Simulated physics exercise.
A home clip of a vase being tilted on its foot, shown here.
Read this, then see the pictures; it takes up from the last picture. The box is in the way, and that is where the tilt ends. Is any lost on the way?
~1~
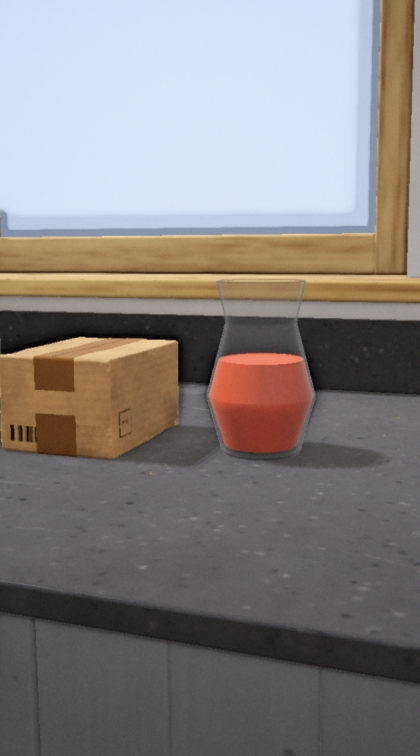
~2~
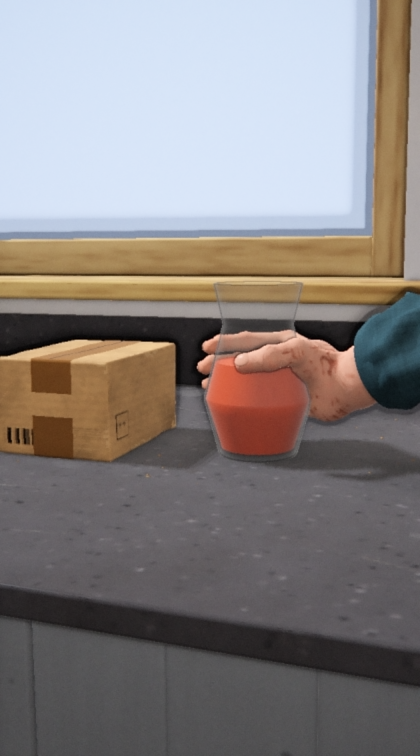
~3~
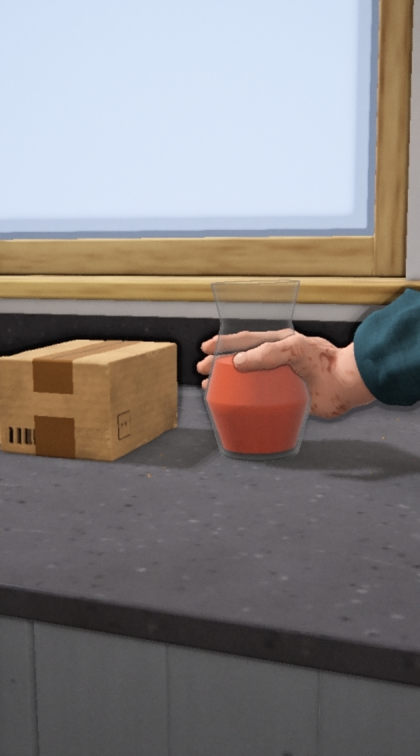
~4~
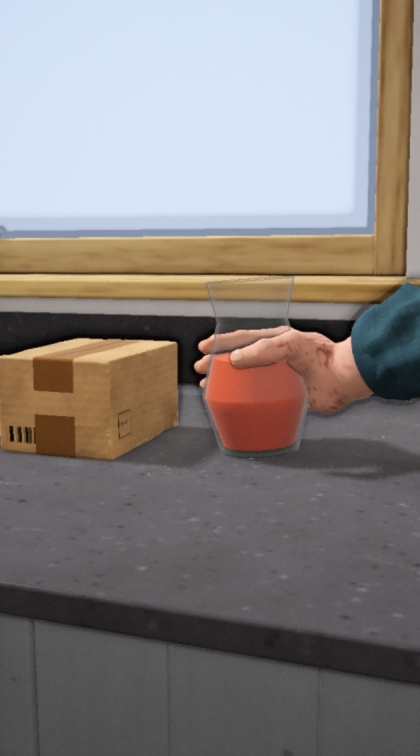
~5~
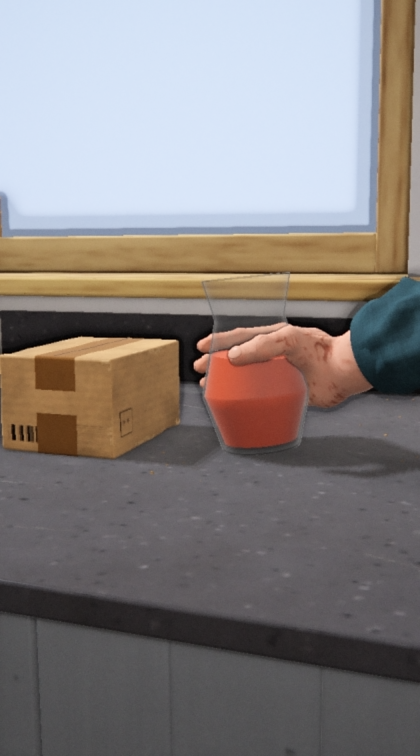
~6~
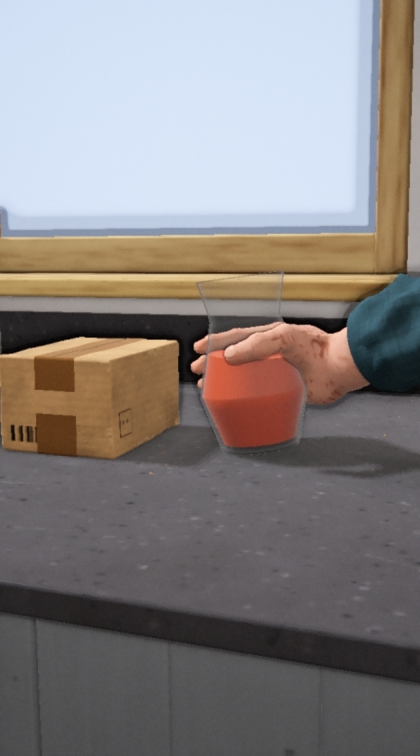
It's going to stay contained, I reckon.
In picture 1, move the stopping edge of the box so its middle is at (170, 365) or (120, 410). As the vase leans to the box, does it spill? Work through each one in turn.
No spill; some spilt.
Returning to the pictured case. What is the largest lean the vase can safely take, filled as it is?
Around 60 degrees, I'd say.
Next, the vase leans by about 25°; its rim is dry.
After that, the vase leans by about 35°; its rim is dry.
Finally, the vase leans by about 40°, against the box; its rim is dry.
